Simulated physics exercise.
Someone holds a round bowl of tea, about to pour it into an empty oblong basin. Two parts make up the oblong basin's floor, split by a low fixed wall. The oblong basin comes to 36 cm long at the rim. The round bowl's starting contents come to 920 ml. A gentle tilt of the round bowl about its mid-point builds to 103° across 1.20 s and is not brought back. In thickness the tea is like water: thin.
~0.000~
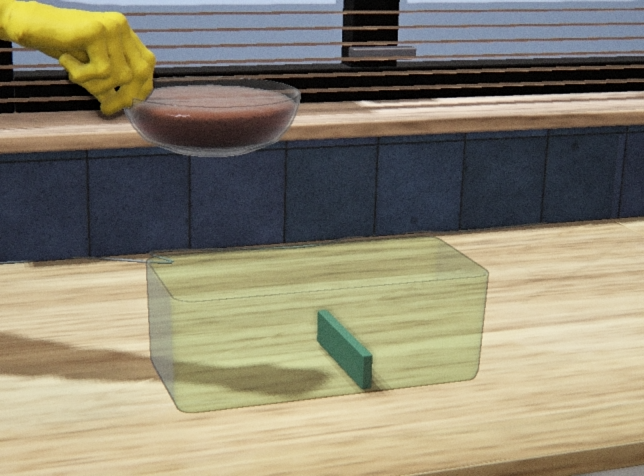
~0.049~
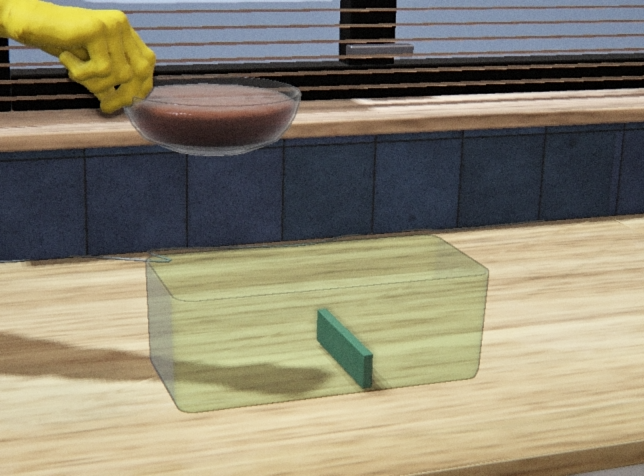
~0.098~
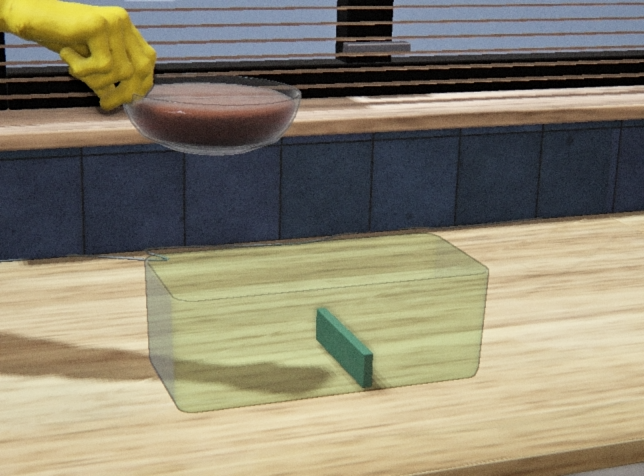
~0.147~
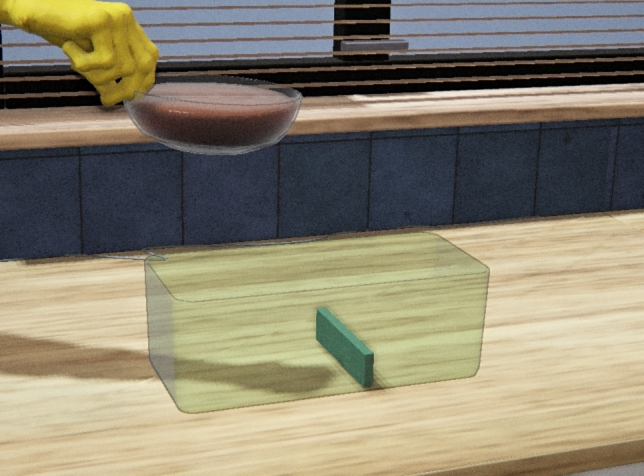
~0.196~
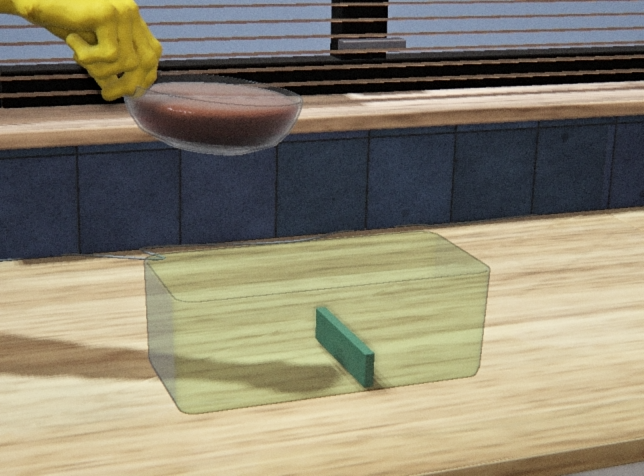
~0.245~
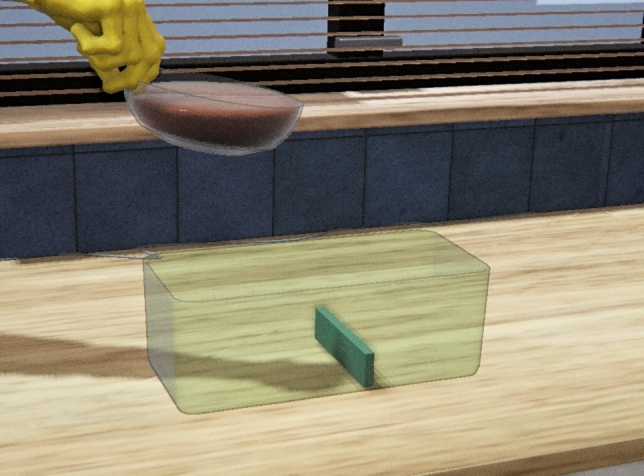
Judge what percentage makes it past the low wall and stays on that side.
Some 59 per cent makes it over and stays.
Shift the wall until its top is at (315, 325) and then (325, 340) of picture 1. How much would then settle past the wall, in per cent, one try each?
One try each: Around 80 percent and then around 65 percent.
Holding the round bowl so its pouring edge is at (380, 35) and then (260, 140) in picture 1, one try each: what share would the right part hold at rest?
I'd expect close to 60 per cent and then close to 10 per cent.
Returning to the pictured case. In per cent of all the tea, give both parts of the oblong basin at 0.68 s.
Lab note: Left near 5, right near 22.
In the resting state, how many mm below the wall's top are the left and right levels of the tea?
The left side gives some 28 mm, the right side some 14 mm.
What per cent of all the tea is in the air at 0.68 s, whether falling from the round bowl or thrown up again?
I'd say close to 46 per cent.
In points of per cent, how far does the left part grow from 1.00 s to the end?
I'd say near 3 percent.
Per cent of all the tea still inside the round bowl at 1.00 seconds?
Roughly 0 per cent.
Then, 0.68 s in, the tilt is 62° and 27 per cent is still to pour, 5 is left of the wall and 22 right of it.
Then, 1.00 s in, the tilt is 96° and 0 per cent is still to pour, 36 is left of the wall and 58 right of it.
Then, 1.34 s in, the tilt is 103° and 0 per cent is still to pour, 40 is left of the wall and 59 right of it.
Then, 1.70 s in, the tilt is 103° and 0 per cent is still to pour, 40 is left of the wall and 59 right of it.
Finally, 40 per cent lies left of the wall, 59 right of it and 2 outside.
